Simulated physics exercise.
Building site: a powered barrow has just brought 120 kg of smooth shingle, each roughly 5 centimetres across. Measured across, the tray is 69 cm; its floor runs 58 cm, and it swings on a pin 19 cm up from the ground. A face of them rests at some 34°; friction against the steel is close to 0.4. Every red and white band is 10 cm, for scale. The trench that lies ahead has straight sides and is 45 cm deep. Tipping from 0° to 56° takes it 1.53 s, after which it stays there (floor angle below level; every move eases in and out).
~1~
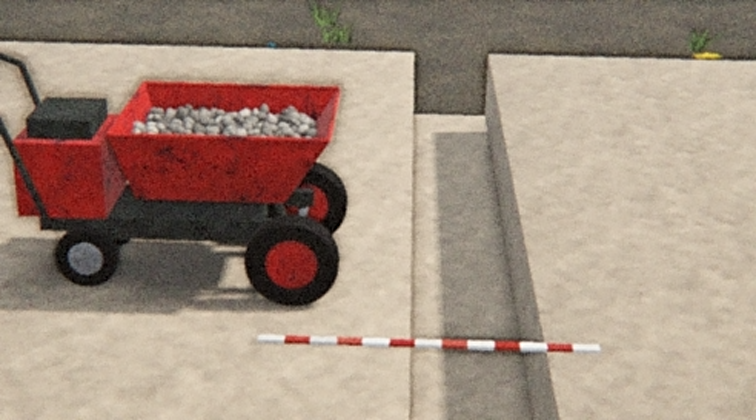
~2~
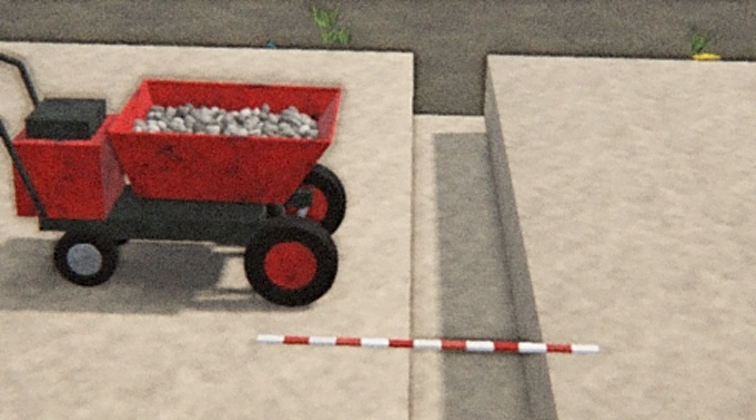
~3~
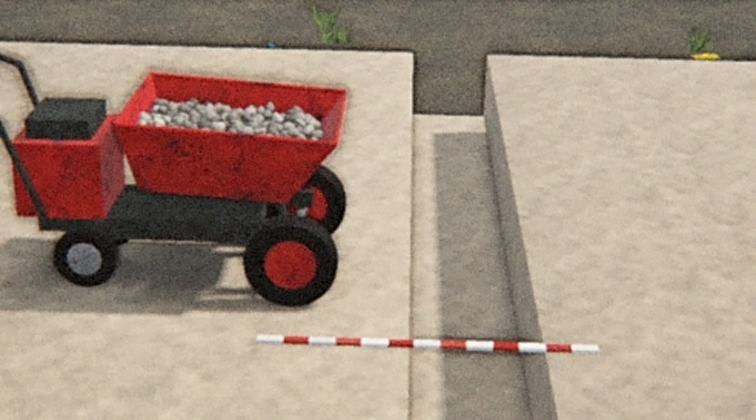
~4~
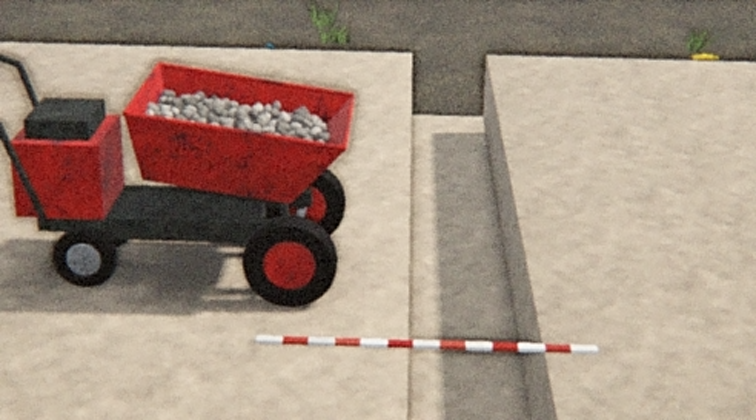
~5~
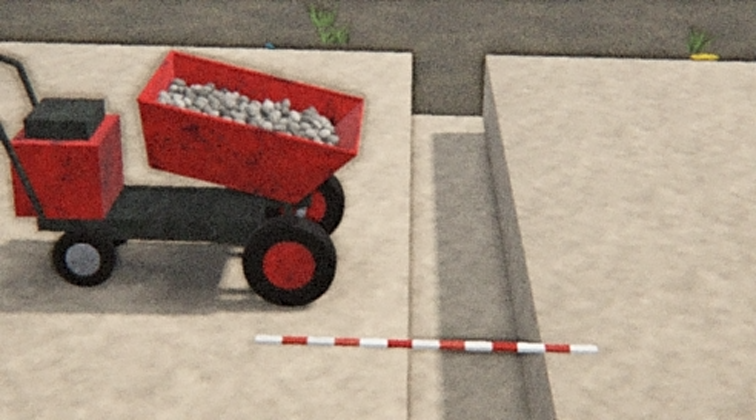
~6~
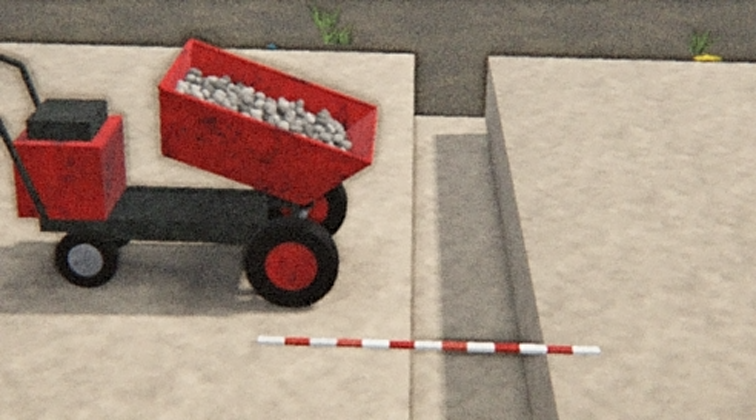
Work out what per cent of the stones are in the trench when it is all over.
It comes to roughly 57 per cent.
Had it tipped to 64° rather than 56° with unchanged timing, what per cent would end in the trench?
About 90 per cent would end up in the trench.
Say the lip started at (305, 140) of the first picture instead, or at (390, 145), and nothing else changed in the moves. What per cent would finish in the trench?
About 55 per cent from the first spot, about 45 from the second.
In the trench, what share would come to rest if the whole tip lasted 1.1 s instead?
About 60%.
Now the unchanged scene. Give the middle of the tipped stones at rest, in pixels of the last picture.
At about pixel (476, 365) in the last view.
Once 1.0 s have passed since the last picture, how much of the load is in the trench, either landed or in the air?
By that point it's something like 20 in a hundred.
Then, 0.5 s after the last picture the floor is at 47°, 100 % in the tray; the foremost stones are at (401, 182).
Then, 1.0 s after the last picture the floor is at 56°, 82 % in the tray, 18 % in the trench; the foremost stones are at (511, 373).
Then, 1.4 s after the last picture the floor is at 56°, 63 % in the tray, 37 % in the trench; the foremost stones are at (521, 356).
Then, 3.3 s after the last picture the floor is at 56°, 43 % in the tray, 57 % in the trench; the foremost stones are at (522, 372).
